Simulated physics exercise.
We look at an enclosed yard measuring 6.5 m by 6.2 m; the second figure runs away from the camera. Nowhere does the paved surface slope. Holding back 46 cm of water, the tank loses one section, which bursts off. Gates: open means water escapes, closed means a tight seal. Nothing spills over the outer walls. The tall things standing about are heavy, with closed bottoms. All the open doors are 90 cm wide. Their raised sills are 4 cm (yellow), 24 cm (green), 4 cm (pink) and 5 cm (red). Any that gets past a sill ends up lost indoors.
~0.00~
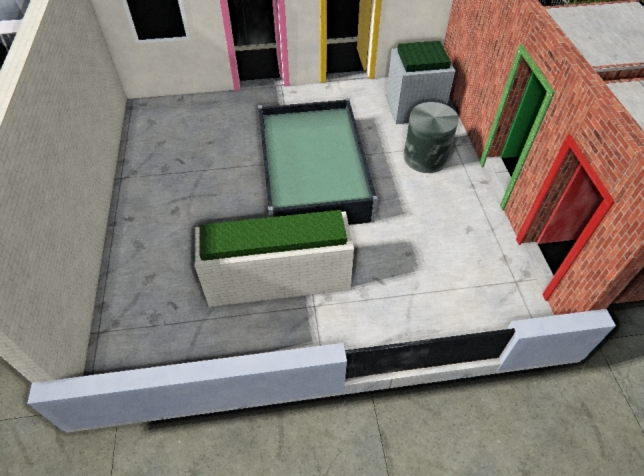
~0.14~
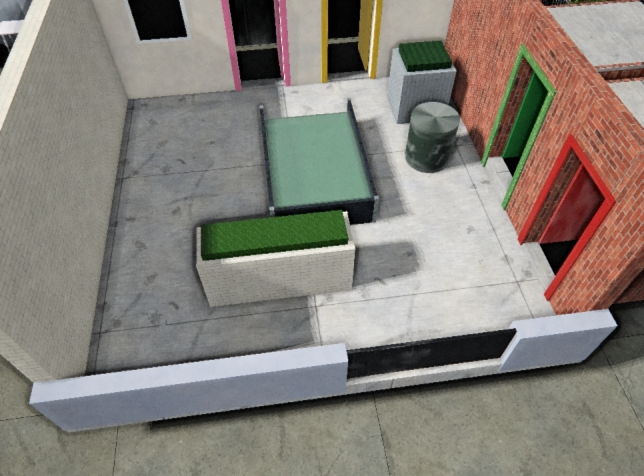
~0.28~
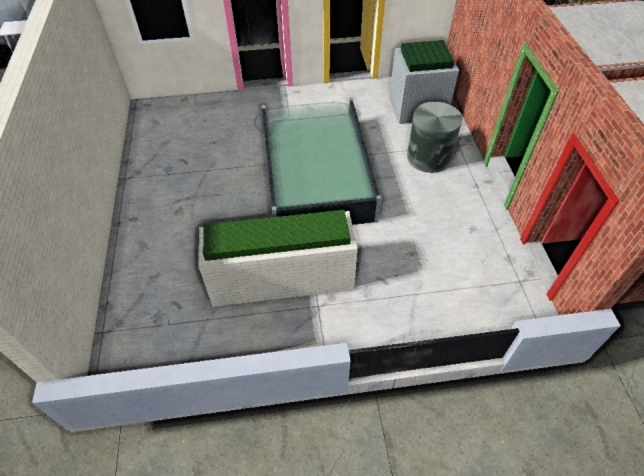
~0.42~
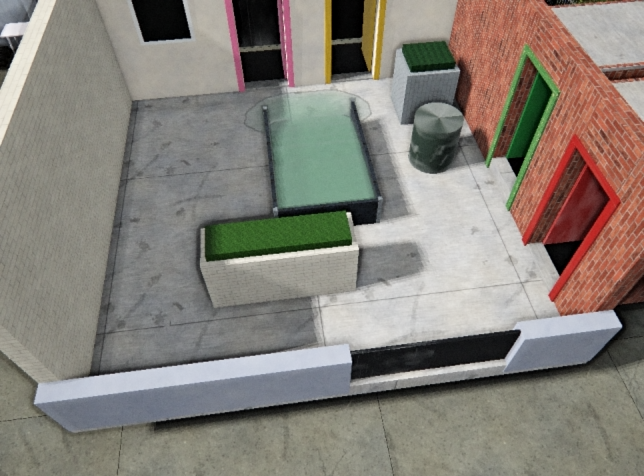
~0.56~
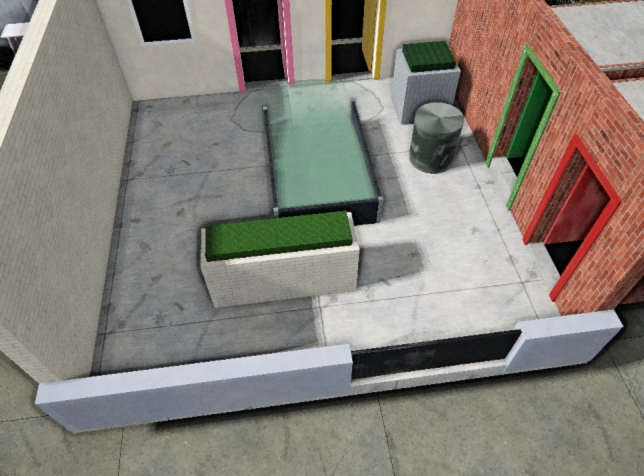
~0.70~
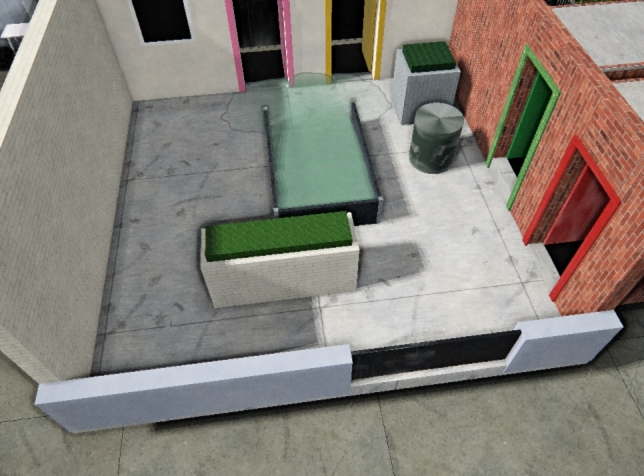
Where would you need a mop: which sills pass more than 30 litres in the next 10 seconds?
In order: At the yellow door the inflow will be out of bounds; at the green door the inflow will be within bounds; at the pink door the inflow will be out of bounds; at the red door the inflow will be within bounds.
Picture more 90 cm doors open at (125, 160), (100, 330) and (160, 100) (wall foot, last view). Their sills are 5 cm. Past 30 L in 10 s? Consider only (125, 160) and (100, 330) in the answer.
So the first one doesn't reach it, while the second one doesn't reach it.
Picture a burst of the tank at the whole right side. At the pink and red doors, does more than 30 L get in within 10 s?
Door pink stays within, door red goes beyond.
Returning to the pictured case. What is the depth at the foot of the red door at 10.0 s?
Some 2.0 centimetres of depth.
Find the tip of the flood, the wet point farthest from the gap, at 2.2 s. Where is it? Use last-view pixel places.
About pixel (133, 105).
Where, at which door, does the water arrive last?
Red.
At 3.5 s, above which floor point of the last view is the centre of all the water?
I'd say somewhere around (308, 129).
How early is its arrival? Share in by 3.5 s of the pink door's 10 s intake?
I'd say close to 75 percent.
After 1.4 s water covers 15 % of the floor and is deepest (32 cm) near (302, 89); yellow door 17 cm at the sill, 32 L in, green door not reached, pink door 19 cm at the sill, 62 L in, red door not reached.
After 2.2 s water covers 15 % of the floor and is deepest (30 cm) near (302, 89); yellow door 18 cm at the sill, 93 L in, green door not reached, pink door 22 cm at the sill, 155 L in, red door not reached.
After 3.5 s water covers 25 % of the floor and is deepest (24 cm) near (430, 78); yellow door 13 cm at the sill, 175 L in, green door not reached, pink door 16 cm at the sill, 275 L in, red door not reached.
After 6.0 s water covers 55 % of the floor and is deepest (13 cm) near (426, 89); yellow door 10 cm at the sill, 225 L in, green door 4 cm at the sill, 0 L in, pink door 8 cm at the sill, 344 L in, red door 3 cm at the sill, 0 L in.
After 10.0 s water covers 95 % of the floor and is deepest (6 cm) near (87, 403); yellow door 5 cm at the sill, 257 L in, green door 2 cm at the sill, 0 L in, pink door 4 cm at the sill, 357 L in, red door 2 cm at the sill, 0 L in.
